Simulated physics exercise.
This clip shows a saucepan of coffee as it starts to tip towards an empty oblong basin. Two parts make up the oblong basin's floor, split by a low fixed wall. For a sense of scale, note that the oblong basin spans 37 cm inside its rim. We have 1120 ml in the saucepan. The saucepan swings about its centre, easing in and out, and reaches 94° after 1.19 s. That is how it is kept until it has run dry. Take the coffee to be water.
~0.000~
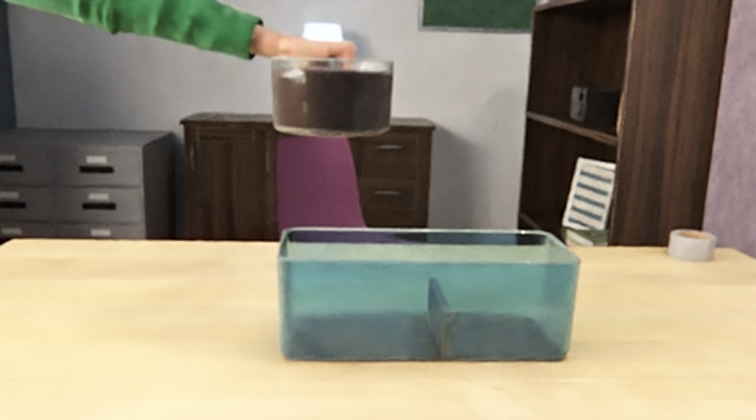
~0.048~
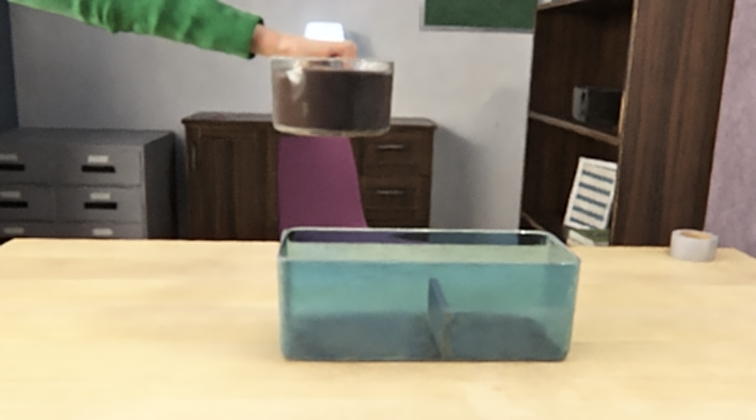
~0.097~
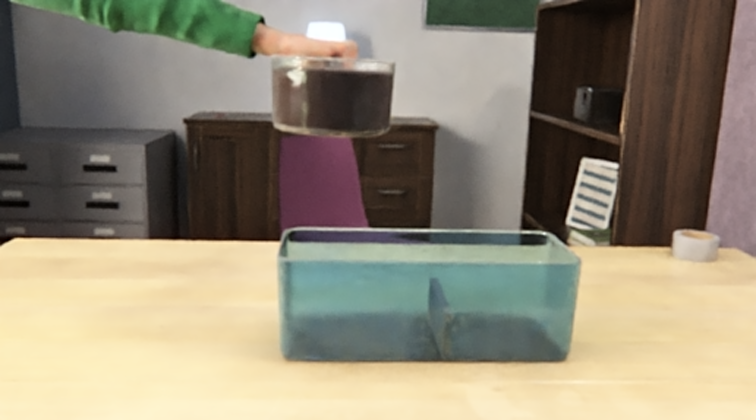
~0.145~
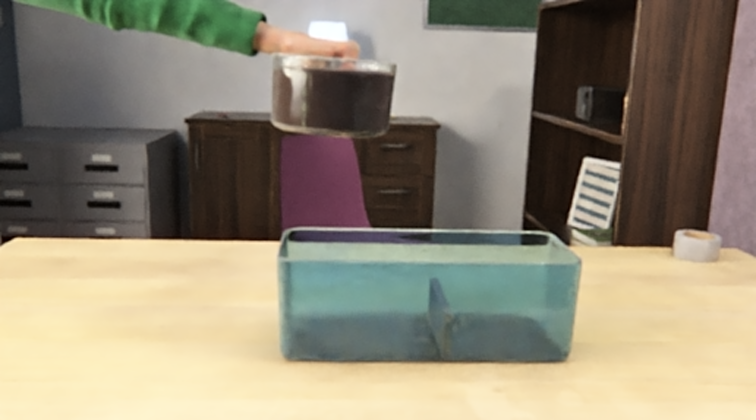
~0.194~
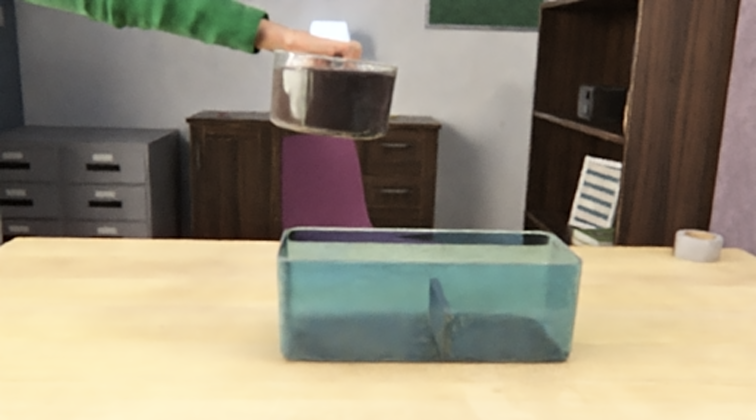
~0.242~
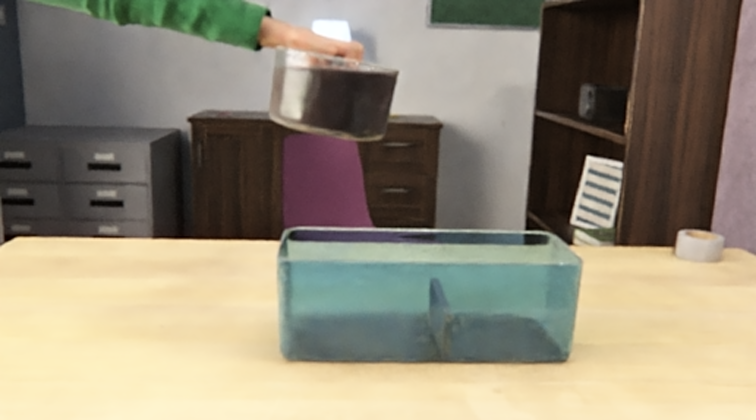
At first, a hand in a green sleeve holds a clear, round container of dark liquid level above a blue-tinted oblong basin with a low divider, on a pale table. Then the container slowly tilts a little, its right side dipping, while the liquid stays inside and the basin stays still.
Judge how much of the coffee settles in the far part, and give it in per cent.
Some 68 per cent settles in the far part.
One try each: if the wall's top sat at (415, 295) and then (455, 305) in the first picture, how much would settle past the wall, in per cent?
Roughly 90 per cent, then 50 per cent.
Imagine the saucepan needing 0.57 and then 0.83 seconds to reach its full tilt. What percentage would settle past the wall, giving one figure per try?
Around 60 per cent first, around 65 per cent next.
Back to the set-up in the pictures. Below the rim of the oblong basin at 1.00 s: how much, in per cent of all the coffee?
Around 60 per cent of the whole.
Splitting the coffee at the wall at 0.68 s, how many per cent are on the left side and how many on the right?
I'd say some 2 on the left and some 3 on the right.
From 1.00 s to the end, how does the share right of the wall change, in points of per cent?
The share moves up, by some 12 per cent.
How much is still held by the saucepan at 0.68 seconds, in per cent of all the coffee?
Roughly 70 per cent.
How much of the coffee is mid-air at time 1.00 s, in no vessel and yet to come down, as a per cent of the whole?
Around 20 percent of the liquid.
Then, 0.68 s in, the tilt is 57° and 69 per cent is still to pour, 2 is left of the wall and 3 right of it.
Then, 1.00 s in, the tilt is 88° and 20 per cent is still to pour, 5 is left of the wall and 55 right of it.
Then, 1.33 s in, the tilt is 94° and 4 per cent is still to pour, 23 is left of the wall and 68 right of it.
Then, 1.69 s in, the tilt is 94° and 1 per cent is still to pour, 30 is left of the wall and 68 right of it.
Finally, 31 per cent lies left of the wall, 68 right of it and 1 outside.
